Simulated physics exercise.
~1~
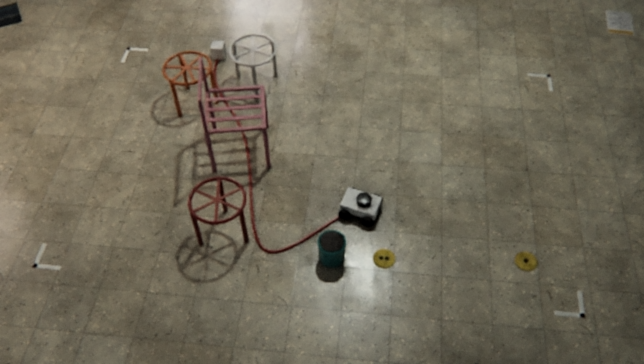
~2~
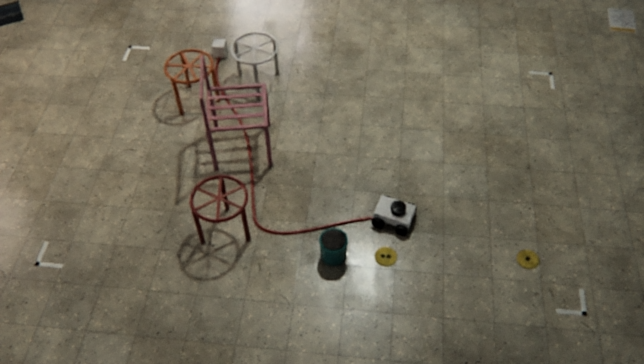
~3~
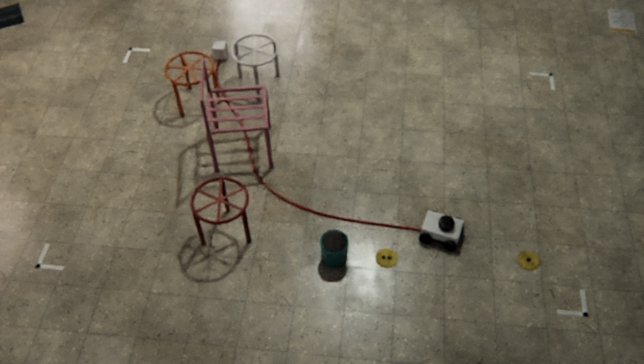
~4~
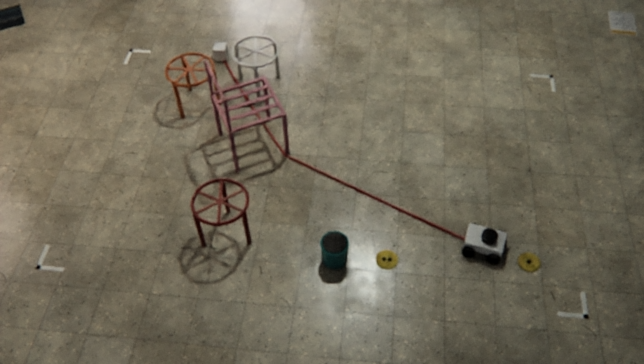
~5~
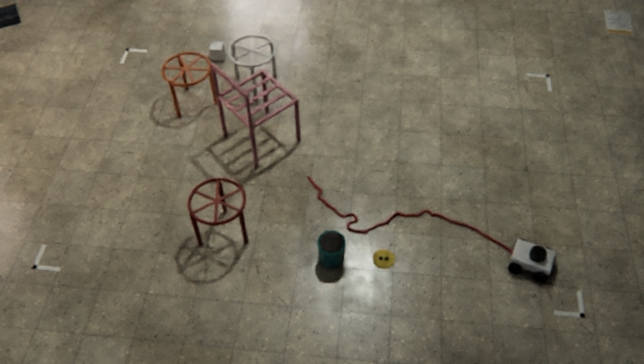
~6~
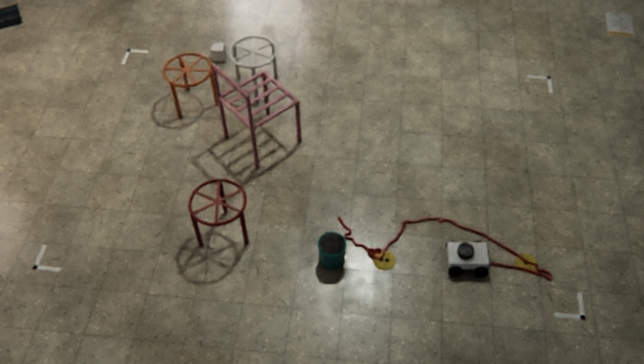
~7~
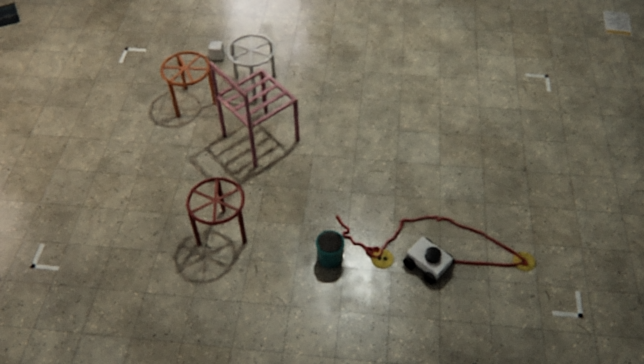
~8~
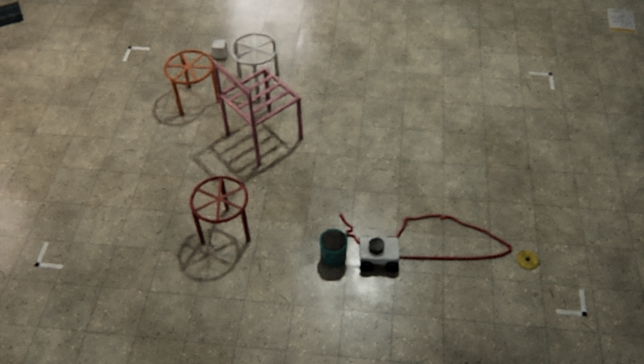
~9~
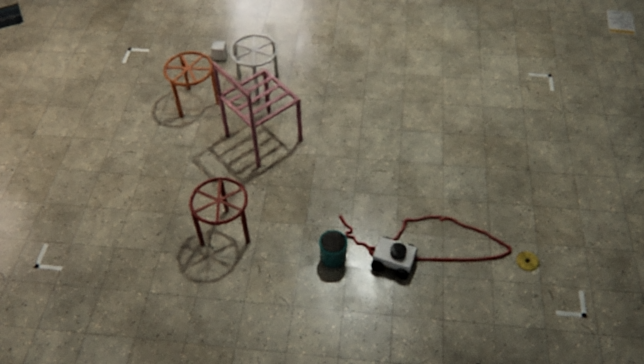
A small white cart rolled right across the floor, pulling a red cord taut and dragging the pink chair a little before the cord came loose, then turned back left and stopped near the teal pot, the cord looped behind it.
